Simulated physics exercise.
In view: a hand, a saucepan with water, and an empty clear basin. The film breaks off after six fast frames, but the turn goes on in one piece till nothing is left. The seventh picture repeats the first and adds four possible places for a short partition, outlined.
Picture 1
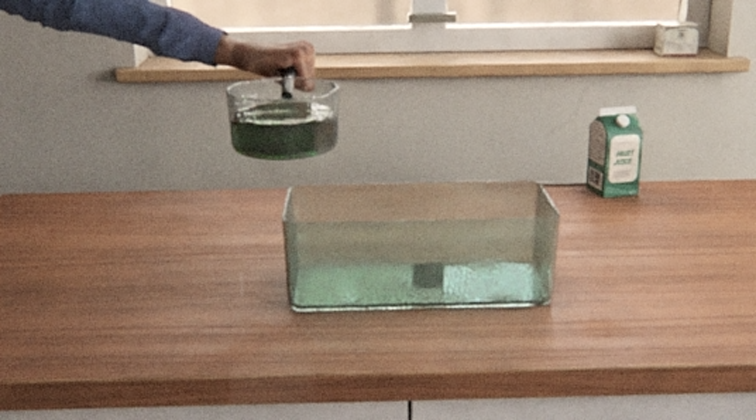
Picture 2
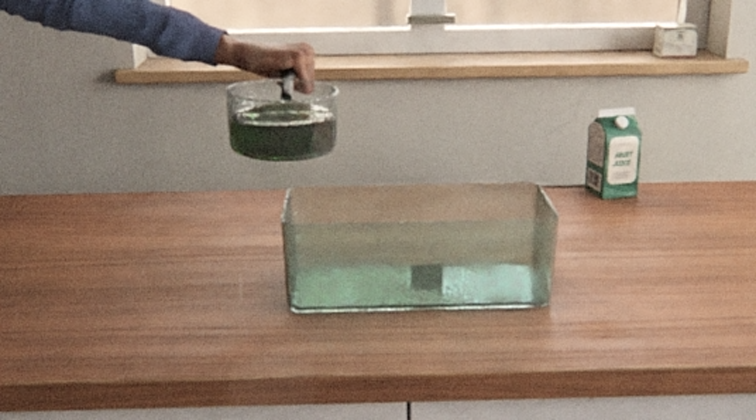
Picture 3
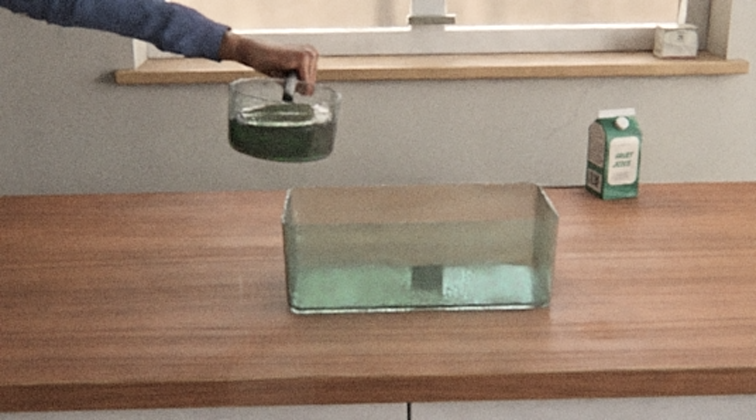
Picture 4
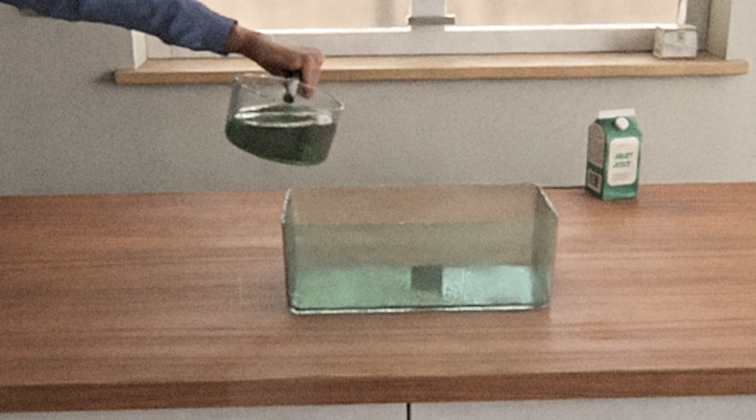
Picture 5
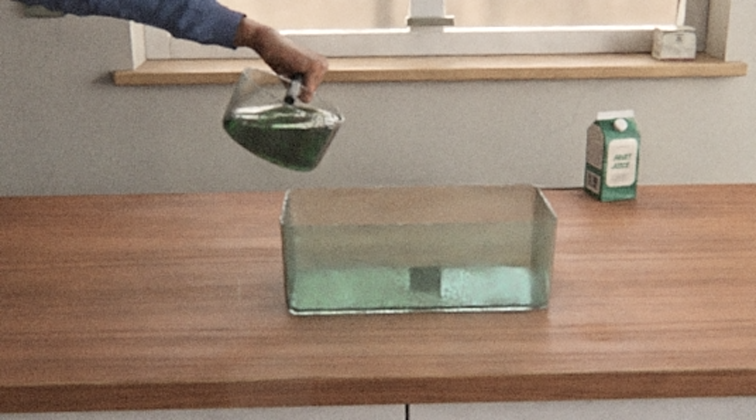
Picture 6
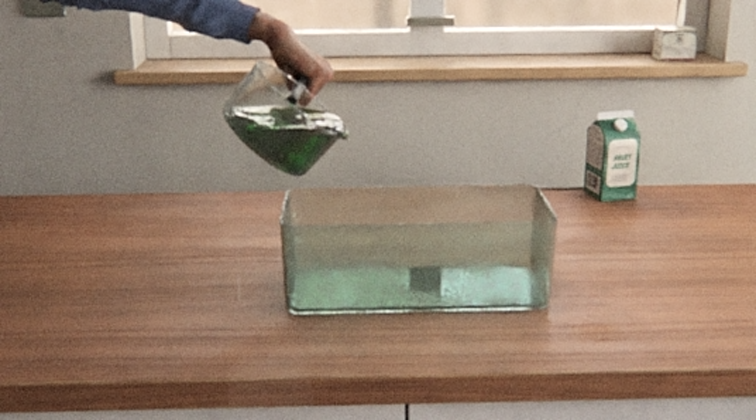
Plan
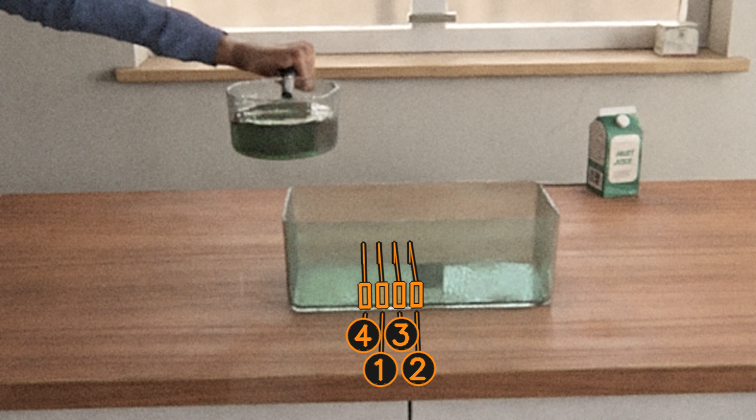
At a wooden counter below a window, a hand held a clear pot of green liquid above a glass basin, then gradually tilted it rightward until the liquid reached over the lip.
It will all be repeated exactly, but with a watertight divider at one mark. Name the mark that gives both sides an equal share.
1 works best here.
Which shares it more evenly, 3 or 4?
Position 4.
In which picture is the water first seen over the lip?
Picture 6.
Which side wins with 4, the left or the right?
More ends on the right.
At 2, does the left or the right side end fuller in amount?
The left one.
In orange, 1 at (382, 313); 2 at (416, 312); 3 at (399, 312); 4 at (365, 313).
With 1, about 52 % ends left of the wall and 48 % right of it.
With 2, about 90 % ends left of the wall and 10 % right of it.
With 3, about 78 % ends left of the wall and 21 % right of it.
With 4, about 34 % ends left of the wall and 66 % right of it.
